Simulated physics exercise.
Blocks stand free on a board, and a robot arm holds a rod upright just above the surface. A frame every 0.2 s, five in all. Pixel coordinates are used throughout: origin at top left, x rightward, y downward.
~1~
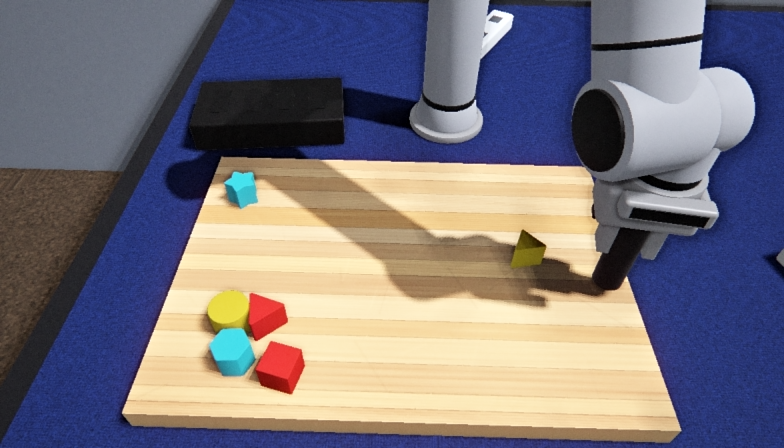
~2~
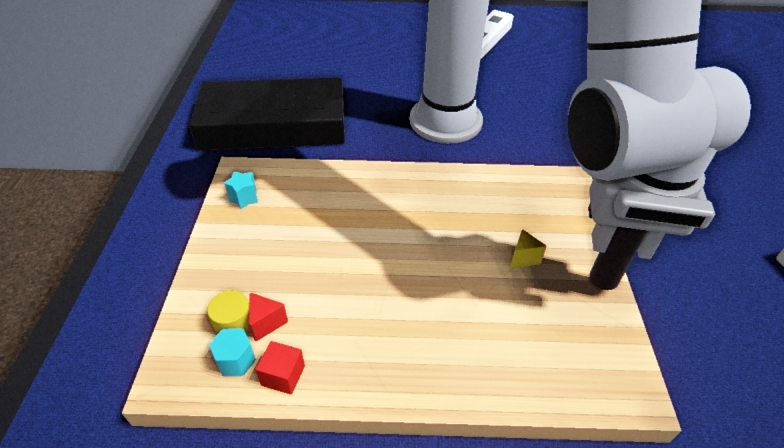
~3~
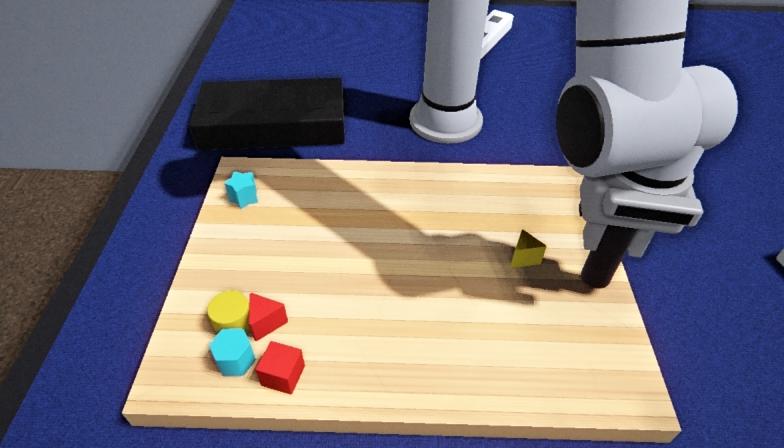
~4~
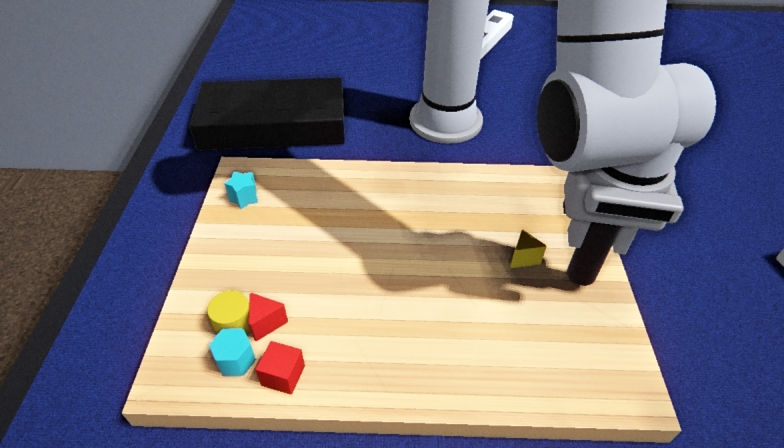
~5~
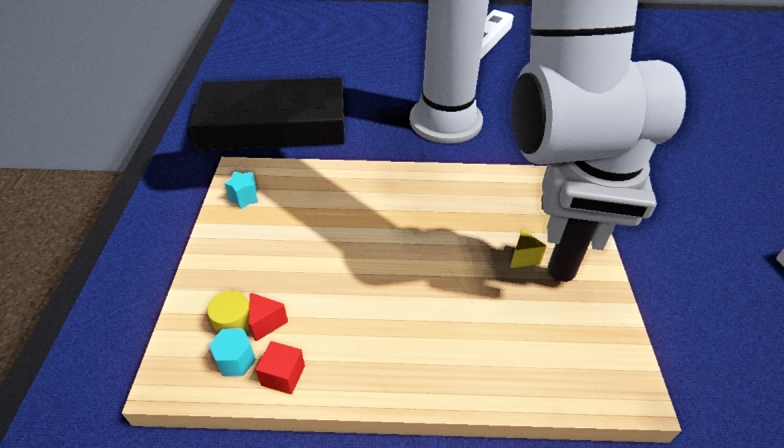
A robot arm holding a dark rod slid a short way left across a wooden board, nearing a yellow triangular block, while that block and the red, blue and yellow ones stayed still.
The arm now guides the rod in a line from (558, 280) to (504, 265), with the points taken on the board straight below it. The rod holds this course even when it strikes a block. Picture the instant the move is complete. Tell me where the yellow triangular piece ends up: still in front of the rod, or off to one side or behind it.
Beside or behind.
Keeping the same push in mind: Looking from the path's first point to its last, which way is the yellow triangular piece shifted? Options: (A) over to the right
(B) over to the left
I choose A.
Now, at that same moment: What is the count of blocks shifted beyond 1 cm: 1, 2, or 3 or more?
Moved: Just one.
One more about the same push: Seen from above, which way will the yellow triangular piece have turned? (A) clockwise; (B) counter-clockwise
A
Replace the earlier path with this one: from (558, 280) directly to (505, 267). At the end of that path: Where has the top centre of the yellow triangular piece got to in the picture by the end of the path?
At (512, 232).
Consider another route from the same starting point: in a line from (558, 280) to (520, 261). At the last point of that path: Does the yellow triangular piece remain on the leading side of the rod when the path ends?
Yes, it checks out.
What follows on the original path. Halfway along, rod (533, 263); yellow triangular piece (524, 237).
At the end, rod (507, 256); yellow triangular piece (512, 230), turned 35° clockwise.
